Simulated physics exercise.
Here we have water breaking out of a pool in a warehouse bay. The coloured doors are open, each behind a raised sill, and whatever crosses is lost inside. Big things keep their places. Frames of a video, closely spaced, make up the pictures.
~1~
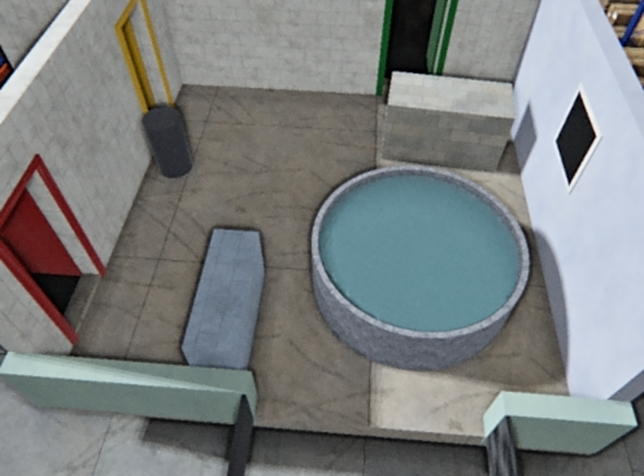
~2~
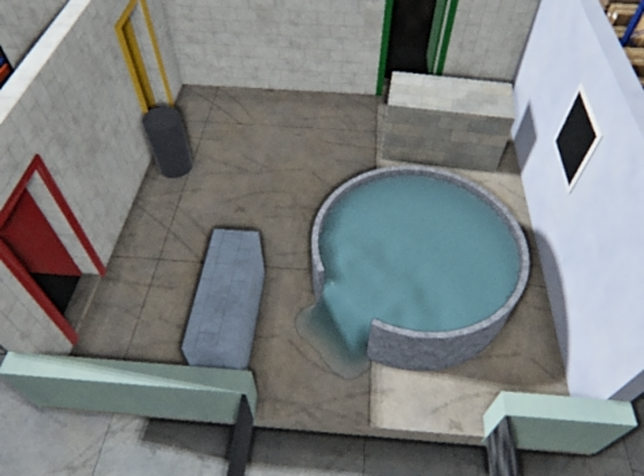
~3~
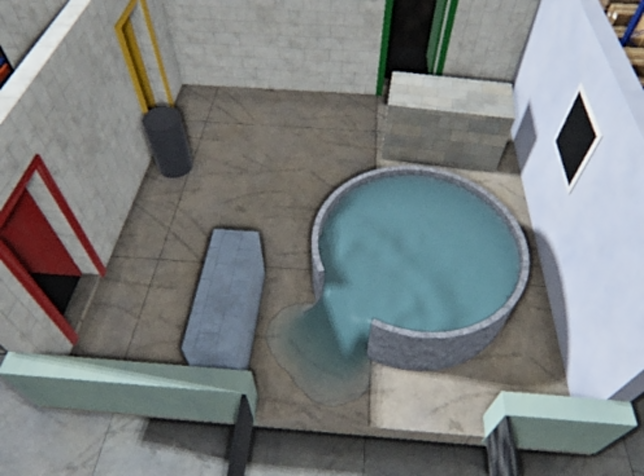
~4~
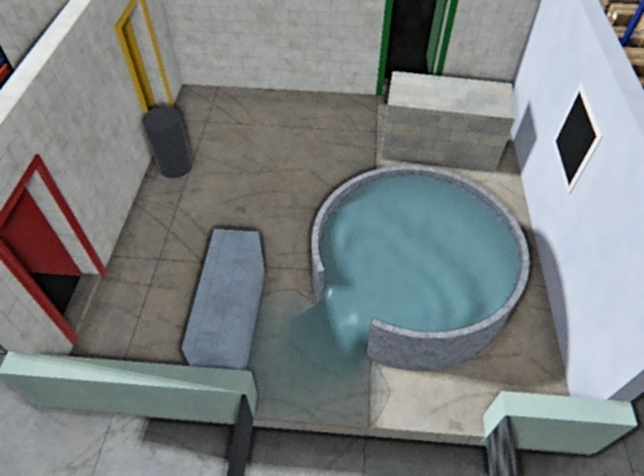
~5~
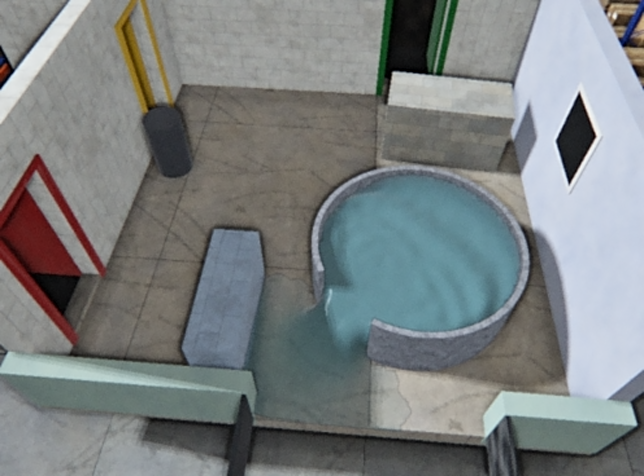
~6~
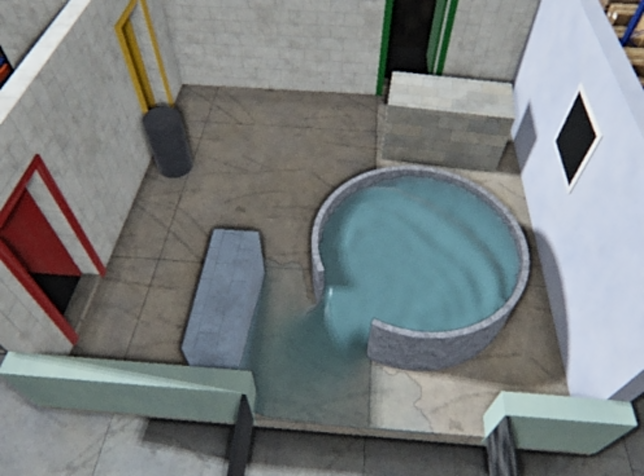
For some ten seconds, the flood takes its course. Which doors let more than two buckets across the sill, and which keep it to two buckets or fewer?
Result: The red door never exceeds two buckets; the yellow door never exceeds two buckets; the green door never exceeds two buckets.
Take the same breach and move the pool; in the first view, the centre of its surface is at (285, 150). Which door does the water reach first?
The red one comes first.
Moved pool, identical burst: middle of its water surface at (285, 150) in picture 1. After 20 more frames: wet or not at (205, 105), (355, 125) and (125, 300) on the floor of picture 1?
Soaked, bone-dry, soaked.
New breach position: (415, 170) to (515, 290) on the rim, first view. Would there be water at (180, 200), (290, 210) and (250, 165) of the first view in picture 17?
The three spots, in order, are spared, inundated and inundated.
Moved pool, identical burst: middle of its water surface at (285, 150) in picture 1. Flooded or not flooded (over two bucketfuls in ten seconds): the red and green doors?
The red door tops the limit and the green door misses the limit.
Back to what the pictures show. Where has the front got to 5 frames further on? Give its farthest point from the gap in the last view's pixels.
Somewhere around (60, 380).
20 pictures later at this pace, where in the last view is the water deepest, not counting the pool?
Point to roughly (262, 353).
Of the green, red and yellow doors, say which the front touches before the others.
Going by the pictures, it would be the red one.
A moment on, water covers 15 % of the floor; the red door not reached, the yellow door not reached, the green door not reached.
Next, water covers 25 % of the floor; the red door under two buckets in, the yellow door not reached, the green door not reached.
Then, water covers 45 % of the floor; the red door under two buckets in, the yellow door not reached, the green door not reached.
Later, water covers 65 % of the floor; the red door under two buckets in, the yellow door wet at the sill, nothing in, the green door wet at the sill, nothing in.
In the end, water covers 75 % of the floor; the red door under two buckets in, the yellow door wet at the sill, nothing in, the green door wet at the sill, nothing in.
